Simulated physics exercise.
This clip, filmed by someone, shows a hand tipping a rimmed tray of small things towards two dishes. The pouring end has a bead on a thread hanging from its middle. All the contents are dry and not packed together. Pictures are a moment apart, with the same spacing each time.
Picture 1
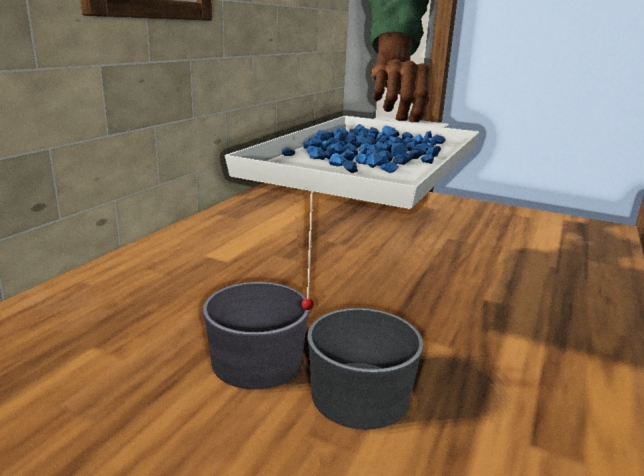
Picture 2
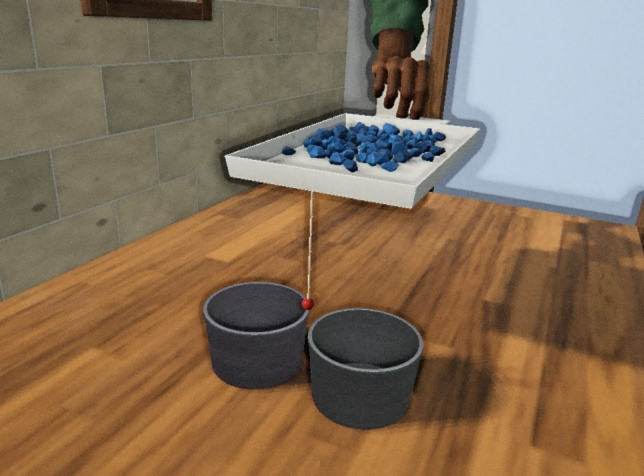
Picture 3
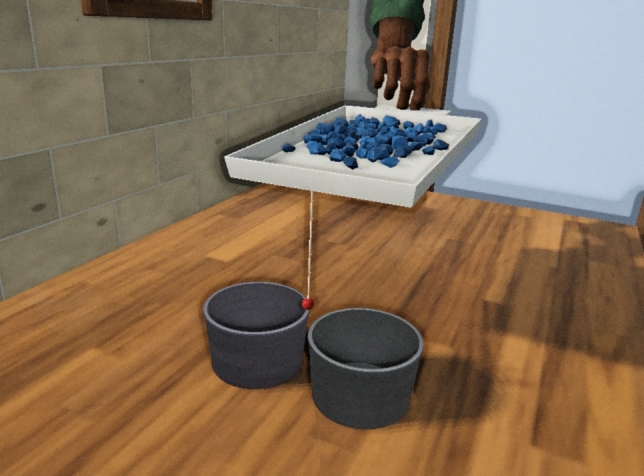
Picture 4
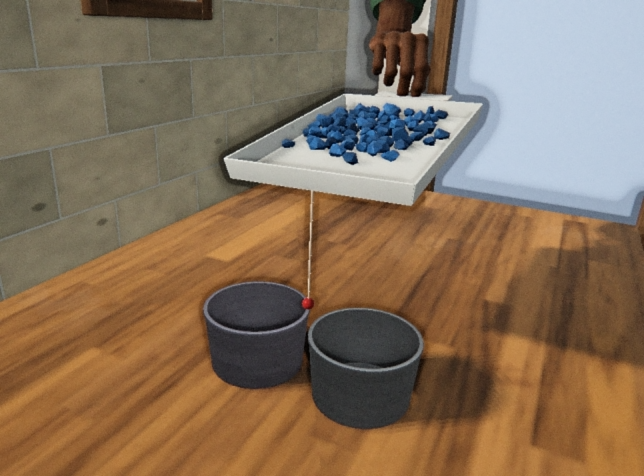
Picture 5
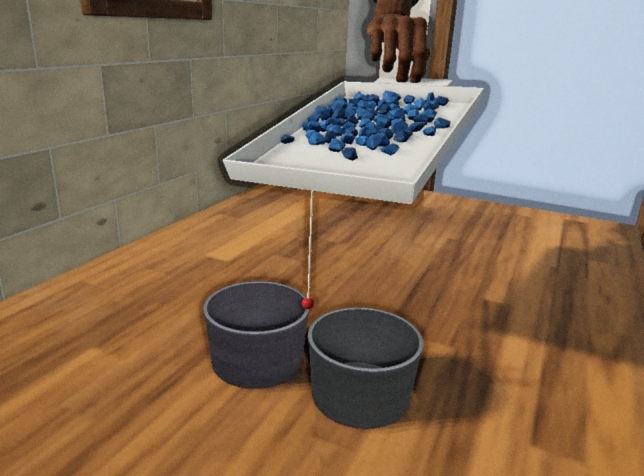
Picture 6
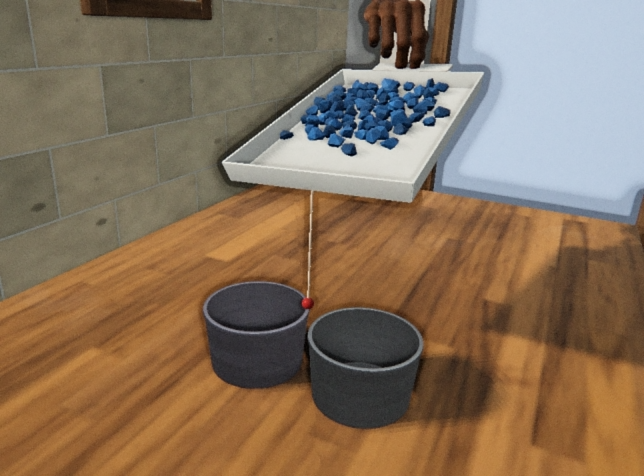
Hand gradually raising the far end of a white tray of blue stones above two dark dishes on a wooden surface.
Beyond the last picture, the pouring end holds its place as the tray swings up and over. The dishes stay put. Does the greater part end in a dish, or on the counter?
The dishes will gather a lesser portion.
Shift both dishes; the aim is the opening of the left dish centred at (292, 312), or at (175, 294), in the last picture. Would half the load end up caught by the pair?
Place 1: Lower than half; place 2: Higher than half.
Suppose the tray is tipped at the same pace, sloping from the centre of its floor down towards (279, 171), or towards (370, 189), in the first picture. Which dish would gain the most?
For the first slope the lefthand dish, for the second the righthand dish.
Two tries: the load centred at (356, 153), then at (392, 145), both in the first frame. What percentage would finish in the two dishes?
The first start gives 20 percent and the second 30 percent.
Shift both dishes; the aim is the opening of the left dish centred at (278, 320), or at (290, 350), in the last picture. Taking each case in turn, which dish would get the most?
In the first position the left of the two, in the second the left of the two.
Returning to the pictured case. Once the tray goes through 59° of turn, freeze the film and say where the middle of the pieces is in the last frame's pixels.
Somewhere about (275, 161).
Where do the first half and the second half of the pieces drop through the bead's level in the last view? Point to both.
Starting near (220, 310), moving on to near (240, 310).
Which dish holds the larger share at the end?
Fuller at the end: The leftward one.
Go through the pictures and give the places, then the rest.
In the first frame, corners of the pouring end (230, 155) and (413, 185), level; middle of the load (367, 145), aquarium stones; left dish (228, 354); right dish (342, 392); bead on its thread (308, 304).
In the second frame, corners of the pouring end (230, 156) and (413, 185), level; middle of the load (367, 143).
In the third frame, corners of the pouring end (230, 156) and (413, 184), tipped barely, lowest at the left corner; middle of the load (368, 137).
In the fourth frame, corners of the pouring end (229, 158) and (412, 183), tipped a little, lowest at the left corner; middle of the load (368, 128).
In the fifth frame, corners of the pouring end (228, 159) and (411, 182), tipped a little, lowest at the left corner; middle of the load (367, 119).
In the sixth frame, corners of the pouring end (227, 161) and (410, 181), tipped a little, lowest at the left corner; middle of the load (367, 110); left dish (229, 353); right dish (342, 391).
Just after the last frame, tray tipped steeply; the larger part on the tray; just a few outside both; about a tenth in the air.
A moment on, tray tipped right over; roughly a quarter on the tray; just a few in the right dish; roughly a quarter in the left dish; roughly half outside both; about a tenth in the air.
Further on, tray tipped past a quarter turn; just a few in the right dish; roughly a third in the left dish; roughly two thirds outside both.
When it is over, tray tipped past a quarter turn; just a few in the right dish; roughly a third in the left dish; roughly two thirds outside both.
